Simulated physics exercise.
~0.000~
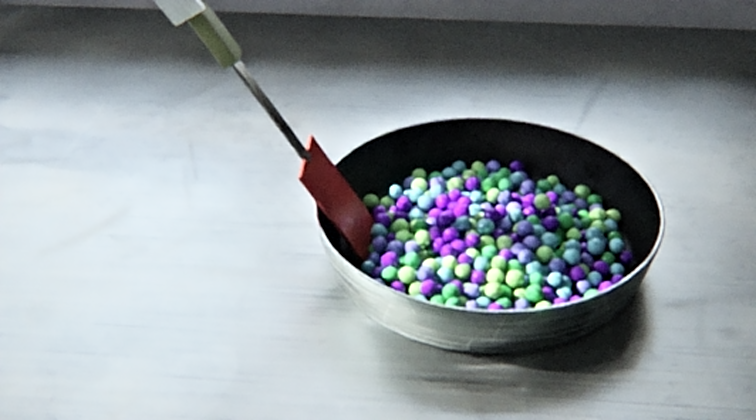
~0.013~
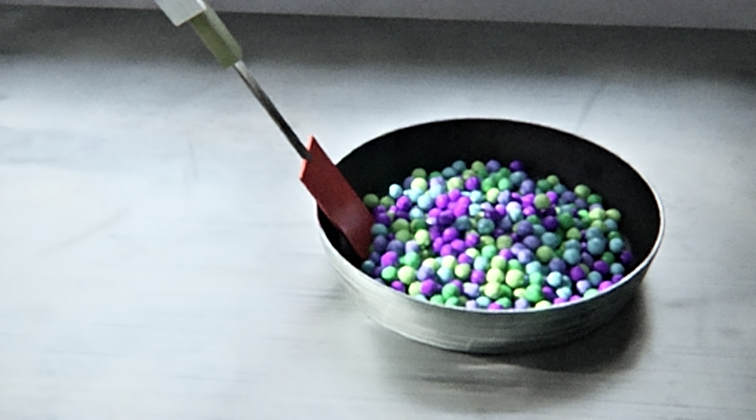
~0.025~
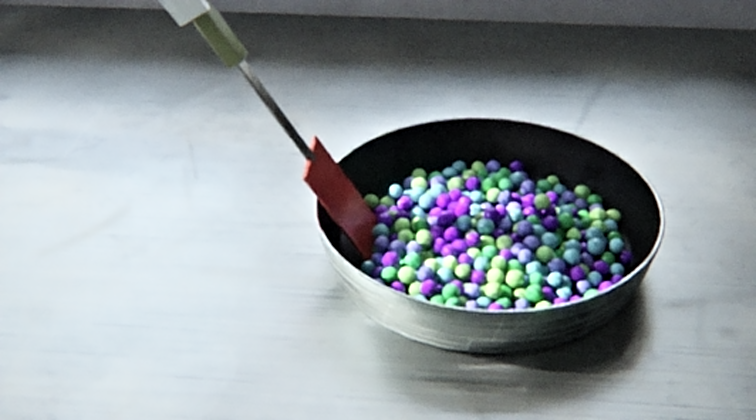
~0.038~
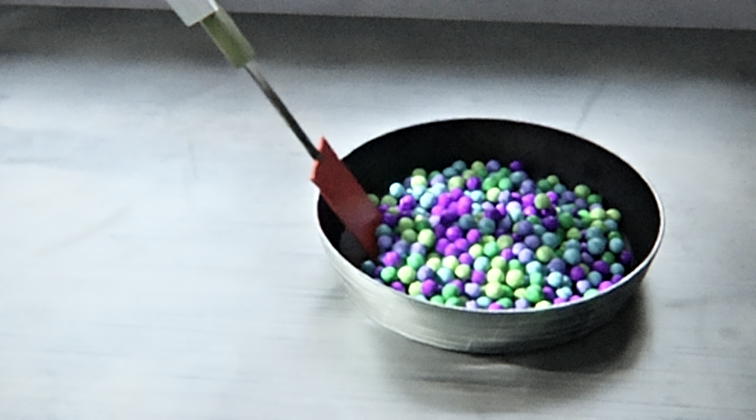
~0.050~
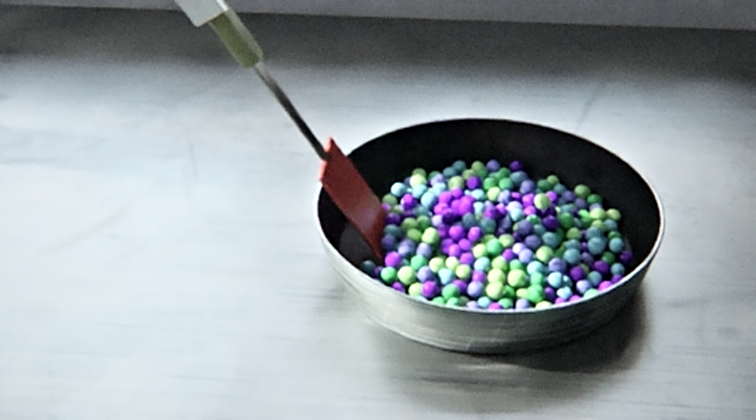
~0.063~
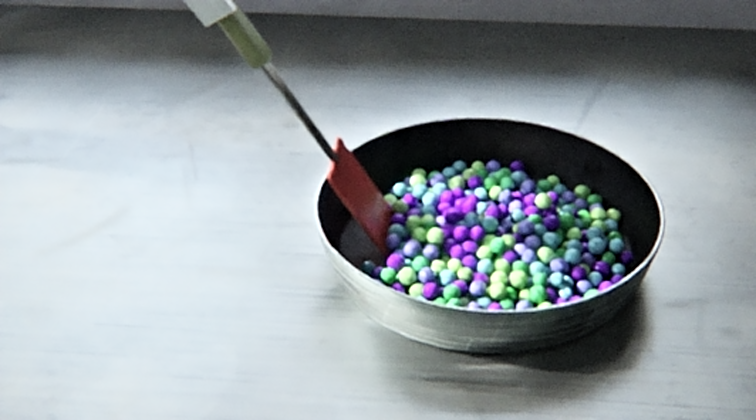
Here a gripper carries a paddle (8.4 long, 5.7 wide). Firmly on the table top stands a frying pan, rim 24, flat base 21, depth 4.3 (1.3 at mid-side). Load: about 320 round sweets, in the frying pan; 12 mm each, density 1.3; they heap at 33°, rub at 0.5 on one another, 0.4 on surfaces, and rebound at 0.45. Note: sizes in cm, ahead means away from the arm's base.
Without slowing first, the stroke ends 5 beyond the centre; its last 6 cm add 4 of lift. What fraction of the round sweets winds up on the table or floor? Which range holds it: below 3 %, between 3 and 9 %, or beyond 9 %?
The range below 3 %.
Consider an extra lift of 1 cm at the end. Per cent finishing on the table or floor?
Roughly 0 percent of it.
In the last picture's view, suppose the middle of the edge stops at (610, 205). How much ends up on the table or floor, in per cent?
Something close to 0 in a hundred.
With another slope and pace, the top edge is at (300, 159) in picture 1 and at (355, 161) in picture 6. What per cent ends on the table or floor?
5 per cent.
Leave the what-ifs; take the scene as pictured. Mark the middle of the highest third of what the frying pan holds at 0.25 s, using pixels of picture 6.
About pixel (531, 232).
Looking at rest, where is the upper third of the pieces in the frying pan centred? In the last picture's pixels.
It is centred near (570, 239).
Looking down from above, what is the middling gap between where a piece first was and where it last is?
I'd estimate close to 2 centimetres.
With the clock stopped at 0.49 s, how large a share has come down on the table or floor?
Share at that moment: About 0 %.
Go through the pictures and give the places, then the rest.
In the first frame, paddle top edge at (305, 156), sloping 58°; upper third of the load around (479, 233), from x 365 to 625, top at y 170; 321 in the frying pan.
In the second frame, paddle top edge at (306, 156), sloping 58°; upper third of the load around (479, 233), from x 365 to 625, top at y 170.
In the third frame, paddle top edge at (310, 156), sloping 58°; upper third of the load around (476, 233), from x 365 to 625, top at y 170.
In the fourth frame, paddle top edge at (317, 156), sloping 58°; upper third of the load around (475, 233), from x 365 to 625, top at y 170.
In the fifth frame, paddle top edge at (325, 157), sloping 58°; upper third of the load around (476, 234), from x 365 to 625, top at y 170.
In the sixth frame, paddle top edge at (333, 157), sloping 58°; upper third of the load around (481, 232), from x 365 to 625, top at y 170; 321 in the frying pan.
After 0.15 s, sloping 58°, highest piece 4 above the table; 321 in the frying pan.
After 0.25 s, sloping 58°, highest piece 6 above the table; 321 in the frying pan.
After 0.49 s, sloping 58°, highest piece 3 above the table; 321 in the frying pan.
After 1.54 s, sloping 58°, highest piece 3 above the table; 321 in the frying pan.
At rest, 321 in the frying pan. That is 0 % on the table or floor.
